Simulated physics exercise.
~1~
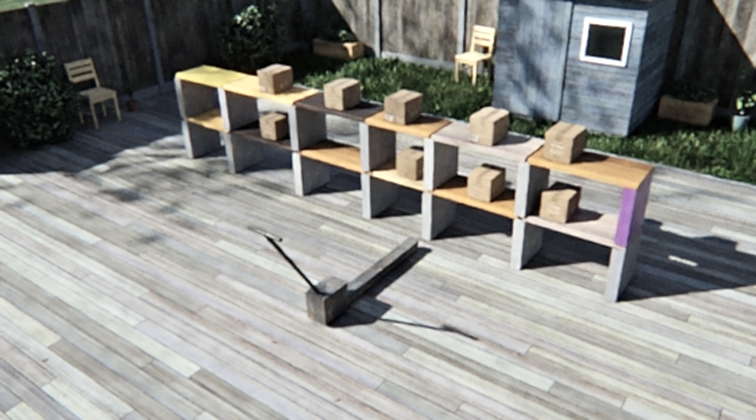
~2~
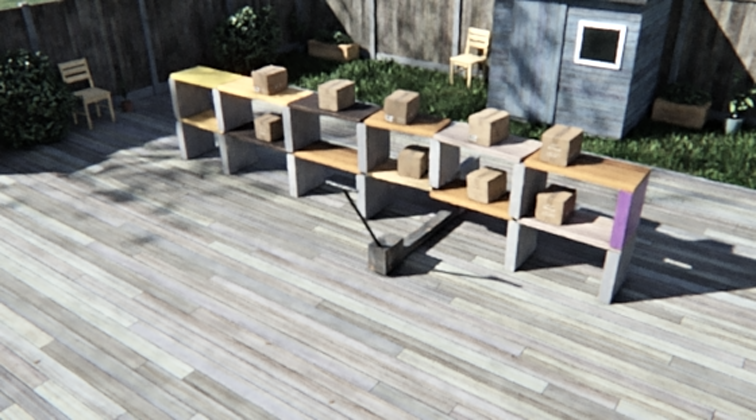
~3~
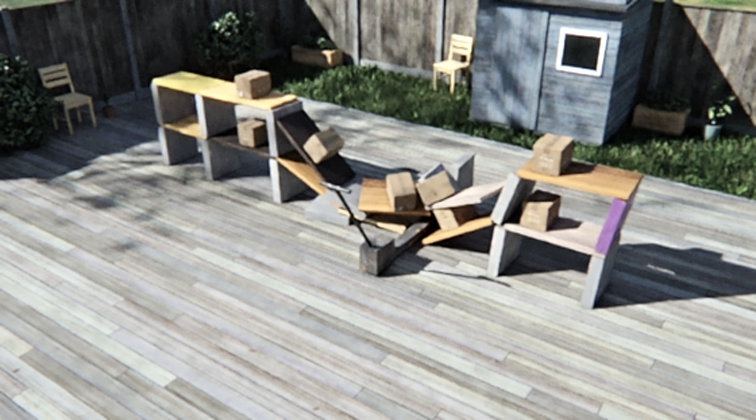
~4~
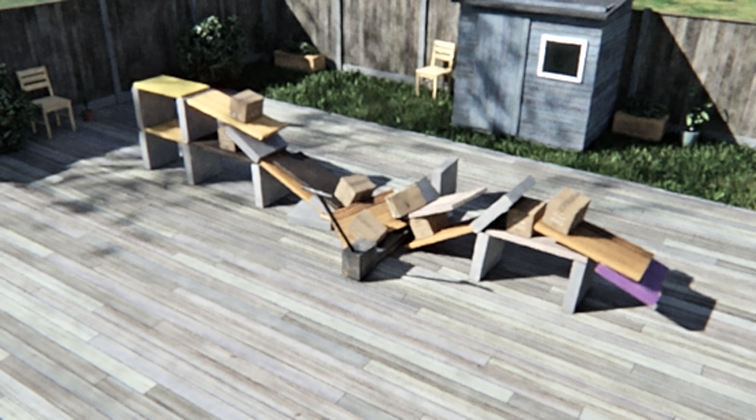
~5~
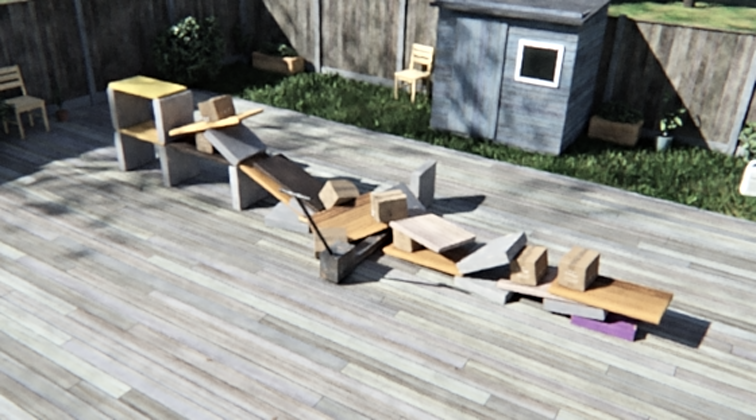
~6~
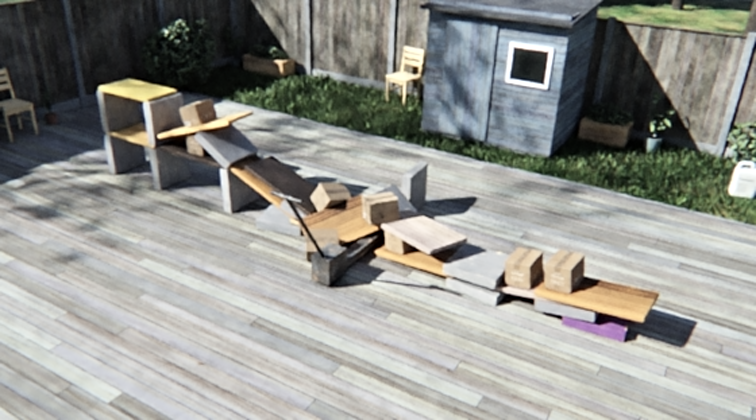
A long two-tier shelf collapses from the middle rightward after a jack hits it, leaving the yellow-topped left end standing.
